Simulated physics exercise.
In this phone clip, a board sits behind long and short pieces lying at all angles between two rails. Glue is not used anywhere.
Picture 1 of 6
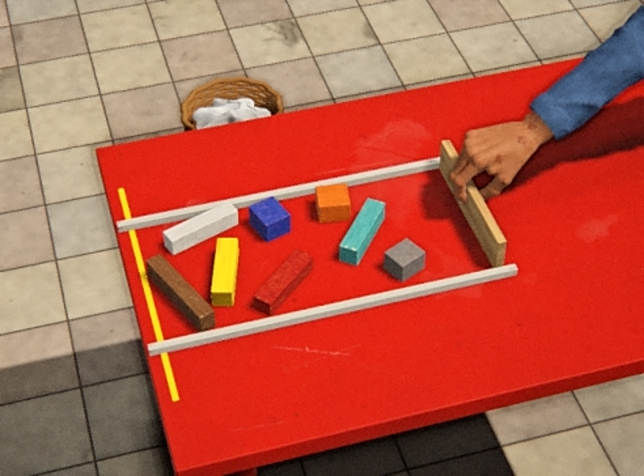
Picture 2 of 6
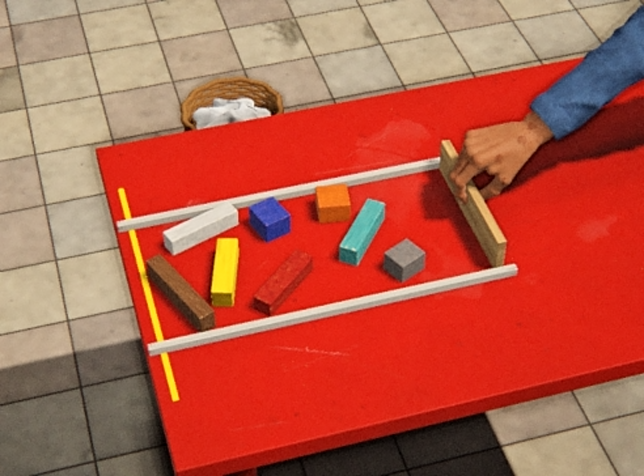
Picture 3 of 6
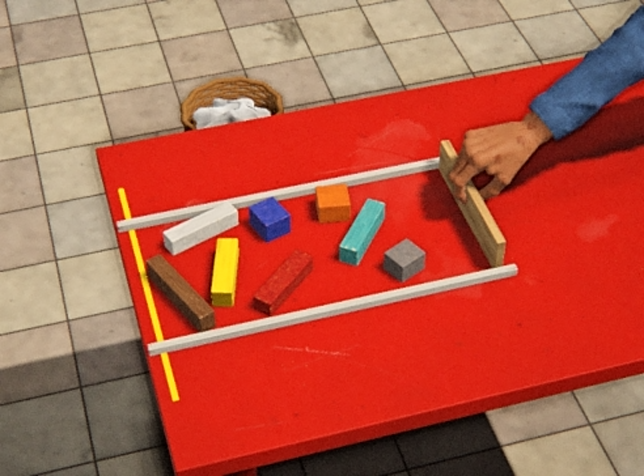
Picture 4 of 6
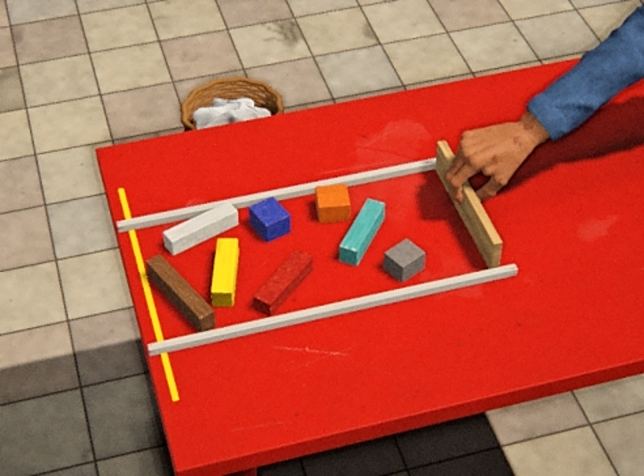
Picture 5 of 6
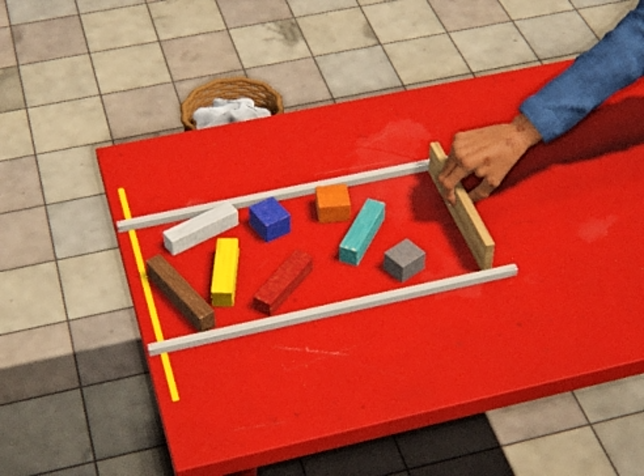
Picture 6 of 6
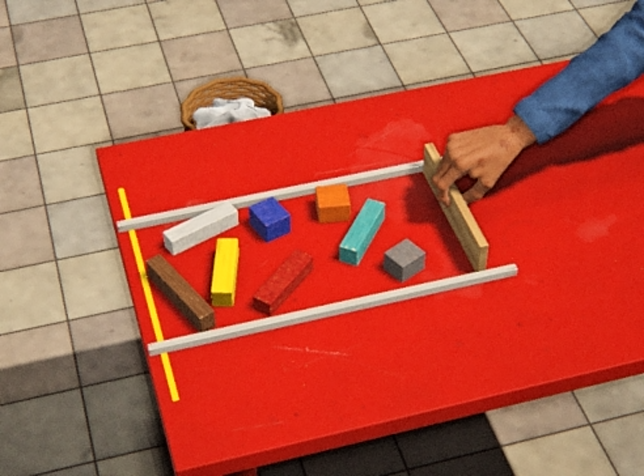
At the start, a hand holds a wooden board upright between two pale rails on a red table, with eight coloured blocks scattered to its left near a yellow strip. The hand stays still, then slides the board slightly left, while the blocks remain motionless, untouched by it.
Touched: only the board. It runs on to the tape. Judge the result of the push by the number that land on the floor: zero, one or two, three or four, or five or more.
The number that land on the floor is five or more.
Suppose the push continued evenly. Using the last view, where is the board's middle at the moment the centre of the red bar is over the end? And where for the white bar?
Red bar: (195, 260); white bar: (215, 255).
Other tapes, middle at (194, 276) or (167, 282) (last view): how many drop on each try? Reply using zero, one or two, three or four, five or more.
In order, you'd get three or four falling, then more than four.
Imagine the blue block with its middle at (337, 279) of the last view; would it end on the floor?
Lab note: It goes off the edge.
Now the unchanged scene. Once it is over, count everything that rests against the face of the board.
It touches 1.
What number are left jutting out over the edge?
I'd put it at 1.
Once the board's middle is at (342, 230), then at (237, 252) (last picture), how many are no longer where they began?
The count is 4 at the first point and 8 at the second.
Soon after, none off yet; brown bar at rest near (180, 293); white bar at rest near (201, 228); yellow stick at rest near (225, 272).
At rest, the number that fall off is five or more; fallen, turquoise bar, orange block, blue block, red bar, yellow stick, white bar and brown bar.
